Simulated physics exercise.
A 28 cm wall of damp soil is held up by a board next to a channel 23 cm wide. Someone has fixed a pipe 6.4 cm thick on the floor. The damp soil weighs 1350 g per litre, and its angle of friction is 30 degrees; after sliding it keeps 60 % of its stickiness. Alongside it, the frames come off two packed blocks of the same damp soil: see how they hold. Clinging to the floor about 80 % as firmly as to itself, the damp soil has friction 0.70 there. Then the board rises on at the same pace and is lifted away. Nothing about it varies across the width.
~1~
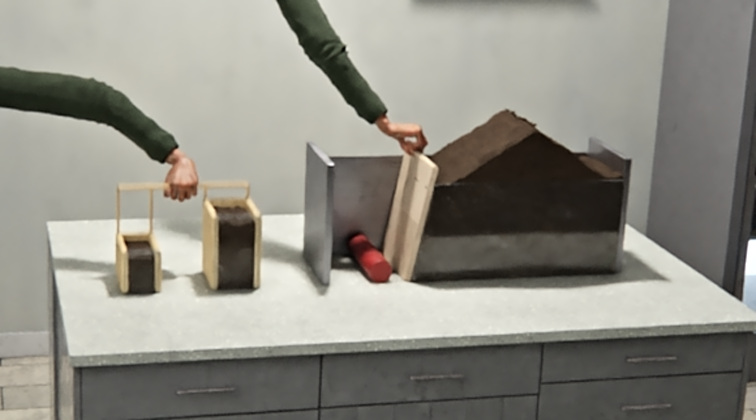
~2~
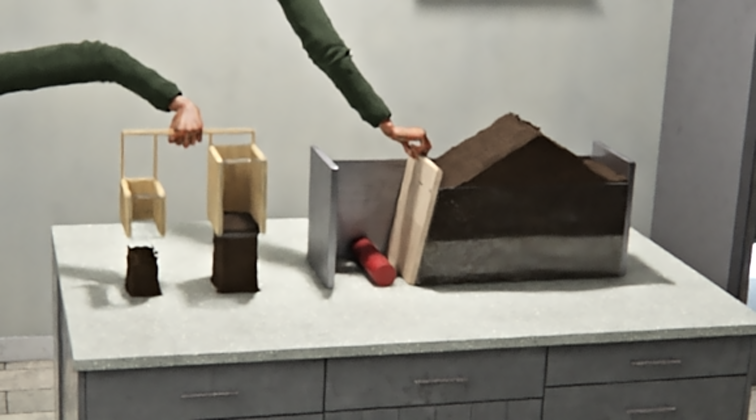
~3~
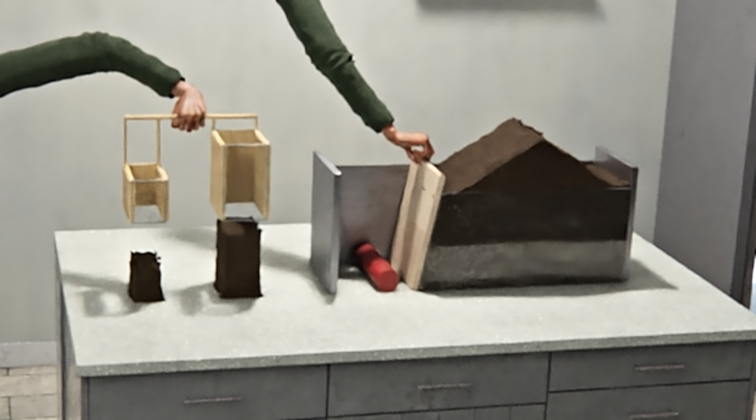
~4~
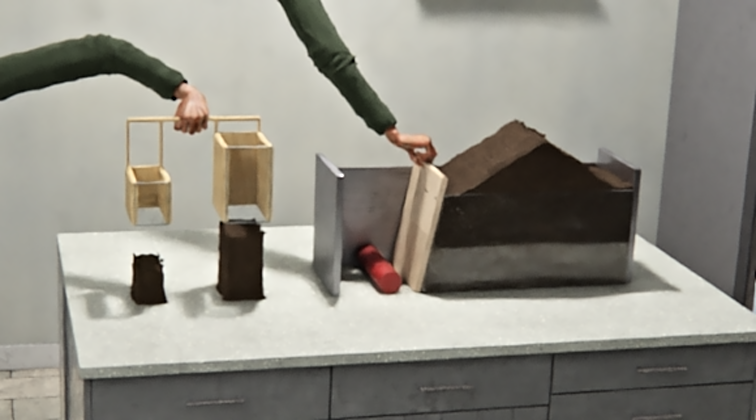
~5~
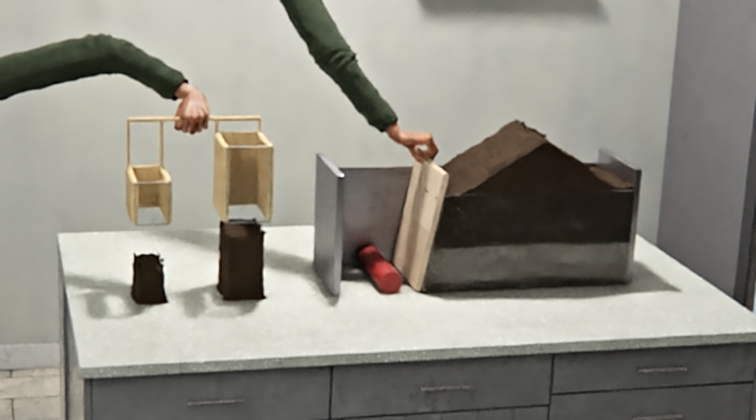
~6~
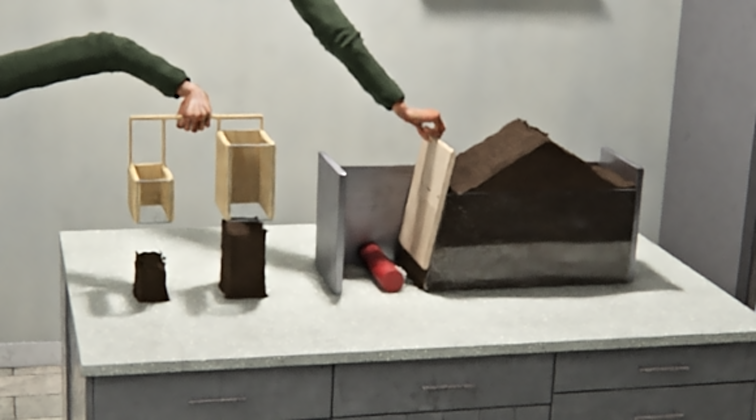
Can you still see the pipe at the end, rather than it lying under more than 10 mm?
Yes, it can still be seen.
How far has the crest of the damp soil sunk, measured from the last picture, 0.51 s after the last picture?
I'd say near 0.0 centimetres.
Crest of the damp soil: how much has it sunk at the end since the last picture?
About 0.0 cm.
Then, 0.24 s after the last picture, the face still stands and nothing lies on the pipe.
Then, 0.51 s after the last picture, the face still stands and nothing lies on the pipe.
Then, 0.78 s after the last picture, the face still stands and nothing lies on the pipe.
Then, 1.07 s after the last picture, the face still stands and nothing lies on the pipe.
Then, 1.11 s after the last picture, at the end, the face still stands and nothing lies on the pipe.
